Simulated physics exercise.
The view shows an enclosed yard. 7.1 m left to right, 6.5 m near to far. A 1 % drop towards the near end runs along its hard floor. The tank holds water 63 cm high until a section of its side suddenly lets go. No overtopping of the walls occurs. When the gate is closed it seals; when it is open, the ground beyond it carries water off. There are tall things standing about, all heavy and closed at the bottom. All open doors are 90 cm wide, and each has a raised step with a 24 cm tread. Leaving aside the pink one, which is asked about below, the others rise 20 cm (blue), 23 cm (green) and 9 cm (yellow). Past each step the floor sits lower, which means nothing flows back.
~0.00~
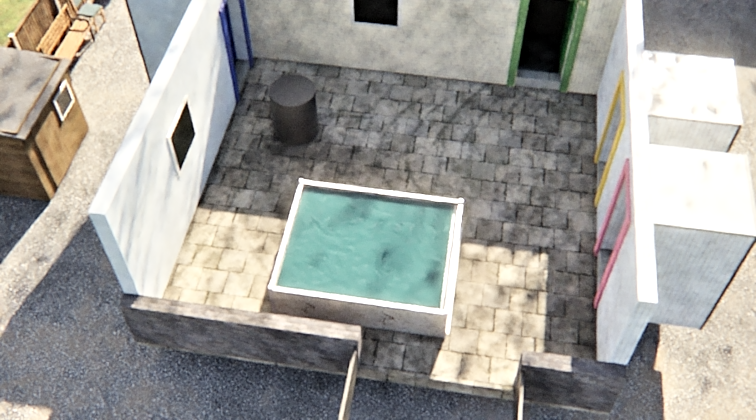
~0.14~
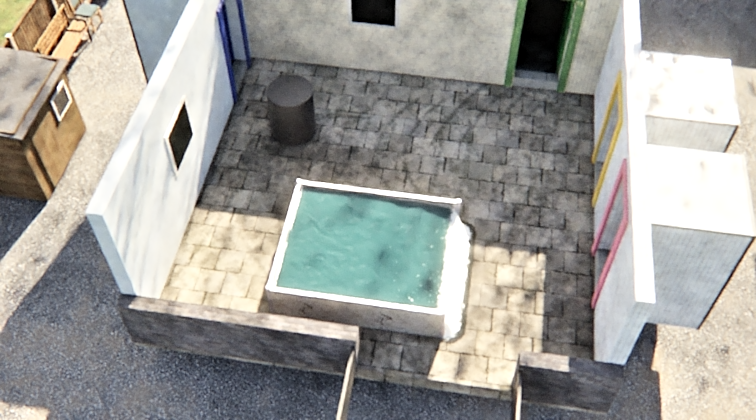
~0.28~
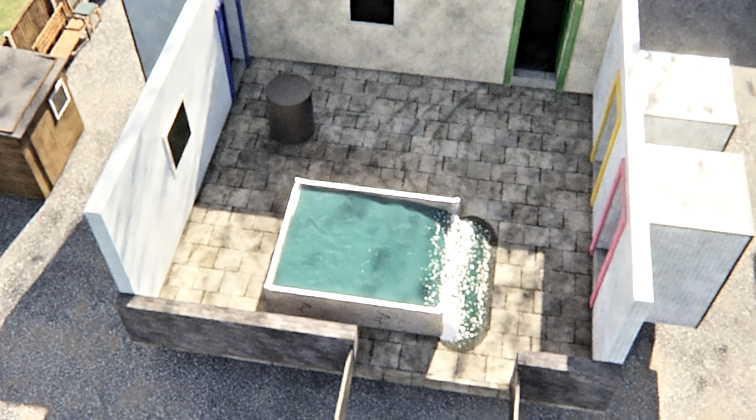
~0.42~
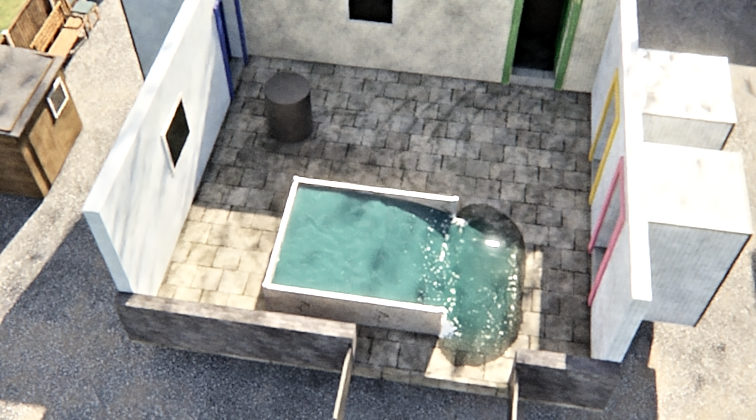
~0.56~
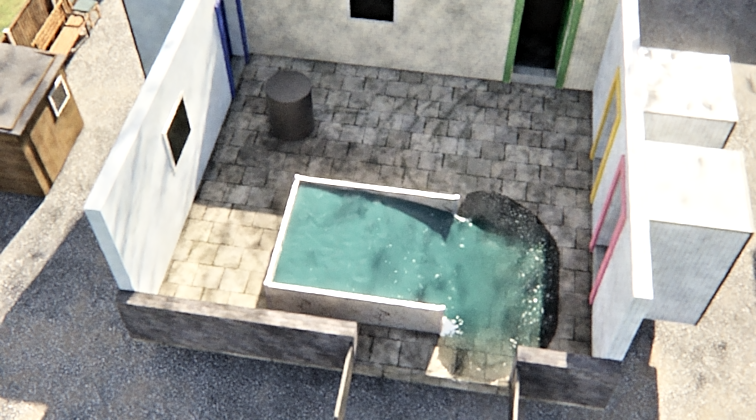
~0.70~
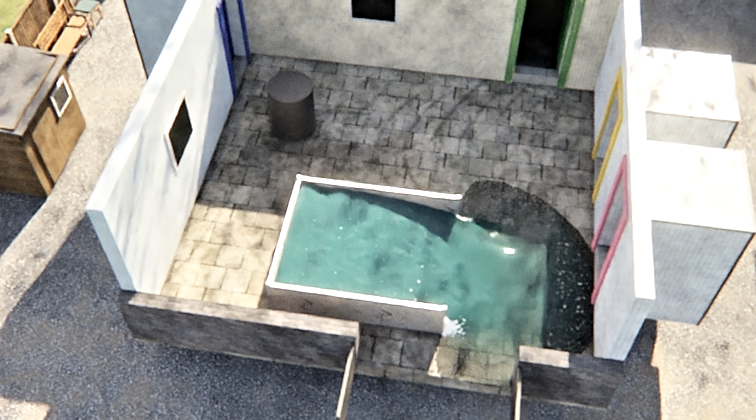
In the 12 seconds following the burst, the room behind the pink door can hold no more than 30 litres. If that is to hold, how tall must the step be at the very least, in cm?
Close to 33 cm is just enough.
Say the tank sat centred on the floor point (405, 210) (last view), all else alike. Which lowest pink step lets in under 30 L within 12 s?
It must be around 33 cm tall.
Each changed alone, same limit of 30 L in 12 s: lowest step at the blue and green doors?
Roughly 11.0 cm for the blue door and roughly 16 cm for the green door.
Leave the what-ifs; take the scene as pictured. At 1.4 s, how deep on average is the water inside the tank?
About 39 centimetres on average.
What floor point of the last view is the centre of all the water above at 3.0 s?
The balance point sits at roughly (485, 263).
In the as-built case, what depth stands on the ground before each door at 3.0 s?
Lab note, depth in cm: Blue 0; green 6; pink 35; yellow 14.
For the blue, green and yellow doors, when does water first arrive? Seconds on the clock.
Blue 6.0 s, green 3.0 s, yellow 1.4 s.
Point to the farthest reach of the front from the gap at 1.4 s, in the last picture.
Near (581, 178).
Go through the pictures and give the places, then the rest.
The first picture shows the tank at (370, 246) is whole and still, 63 cm deep; the pink door at (610, 243) is dry.
In the second picture, the front is at (458, 335), 0.3 m from the gap at (448, 270); 0.5 m2 of floor is wet, 63 cm left at the back.
In the third picture, the gap is at (446, 271), the front 0.7 m out at (483, 331); the back of the tank holds 63 cm.
In the fourth picture, the gap is at (445, 271), the front 1.2 m out at (516, 324); the back of the tank holds 63 cm.
In the fifth picture, the gap is at (446, 269), the front 1.8 m out at (550, 331); the back of the tank holds 63 cm.
In the sixth picture, the gap is at (447, 269), the front 2.4 m out at (590, 320); the back of the tank holds 63 cm; 0.1 m in a straight line remain to the pink door at (608, 239).
After 1.4 s water covers 25 % of the floor, deepest (45 cm) near (590, 384); 38 cm at the pink door, 17 litres in over its 25 cm step.
After 3.0 s water covers 30 % of the floor, deepest (38 cm) near (590, 384); 35 cm at the pink door, 111 litres in over its 25 cm step.
After 12.0 s water covers 95 % of the floor, deepest (14 cm) near (151, 320); 6 cm at the pink door, 134 litres in over its 25 cm step.
At the pink door as built, the water arrived by 0.8 s and peaked near 40 cm at 2.4 s.
With a step of 29.5 cm, 66 litres would have come in within the 12 s; with 40 cm, 1 litre. So under 30 litres takes about 33 cm.
